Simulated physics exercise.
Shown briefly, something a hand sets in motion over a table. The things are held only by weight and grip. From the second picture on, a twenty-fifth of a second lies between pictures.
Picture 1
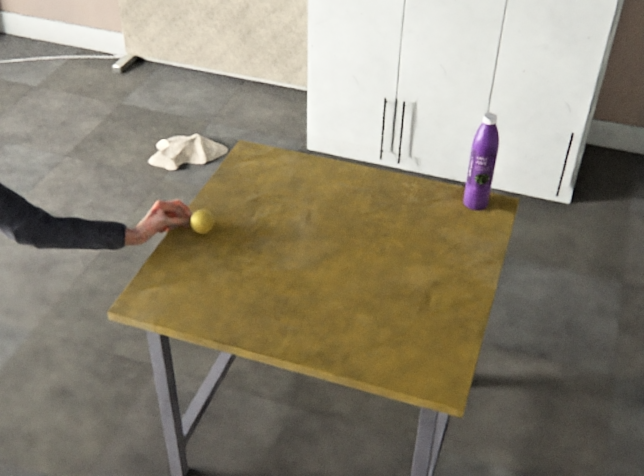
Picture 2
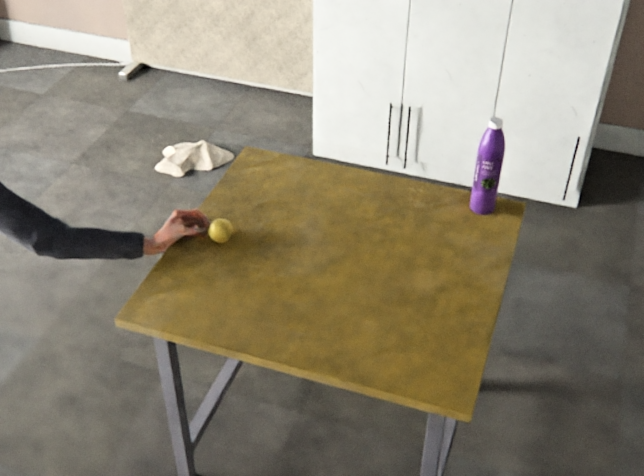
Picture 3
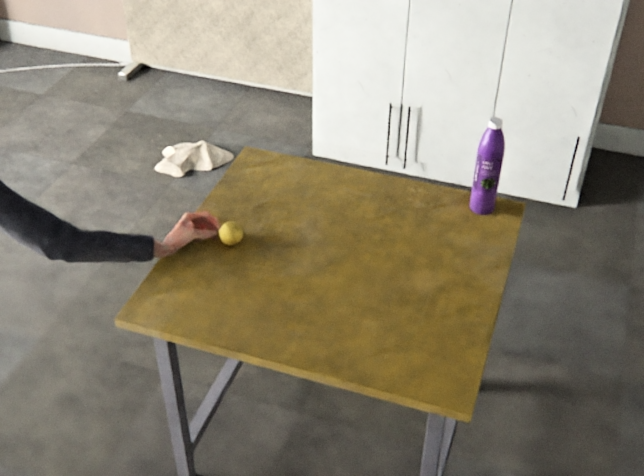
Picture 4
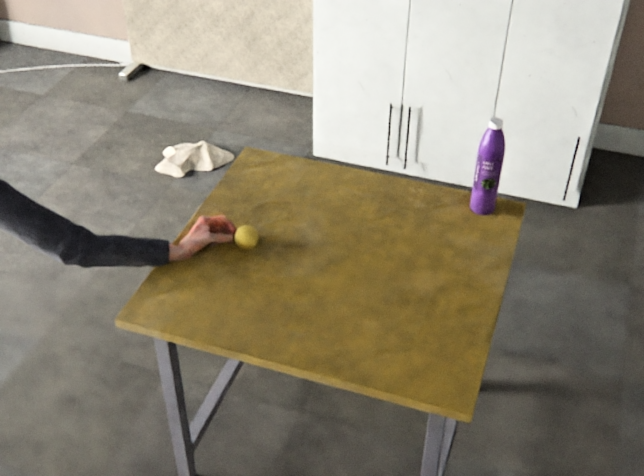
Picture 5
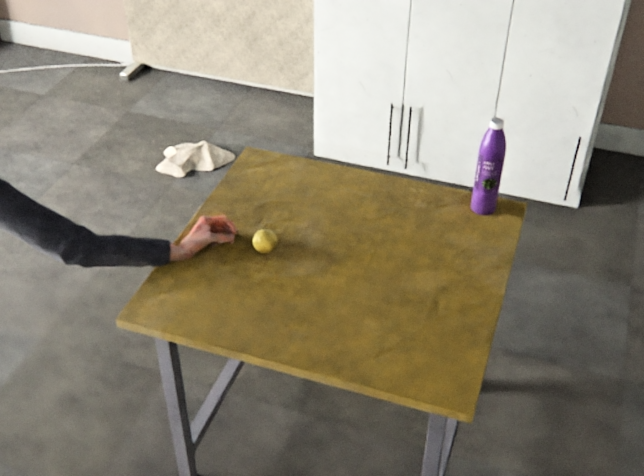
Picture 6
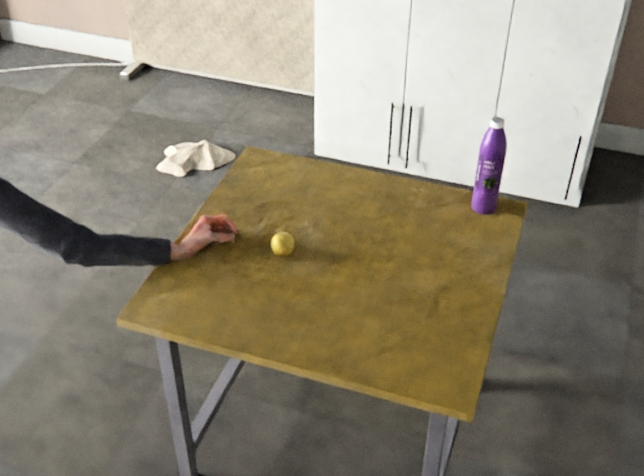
On a brownish-yellow table with a purple bottle near the far right corner, a hand reached in from the left and pushed a yellow lemon a short way right, then it rolled on past the fingers.
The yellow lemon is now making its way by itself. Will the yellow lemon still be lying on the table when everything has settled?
No, it is not on the table at the end.
Then, 0.20 s on from there, yellow lemon shifted well along near (368, 264).
Then, 0.50 s on from there, yellow lemon shifted well along near (490, 292).
Then, 0.70 s on from there, yellow lemon now off the table.
Then, 1.00 s on from there, things are still on the move.
In the end, off the table, yellow lemon.
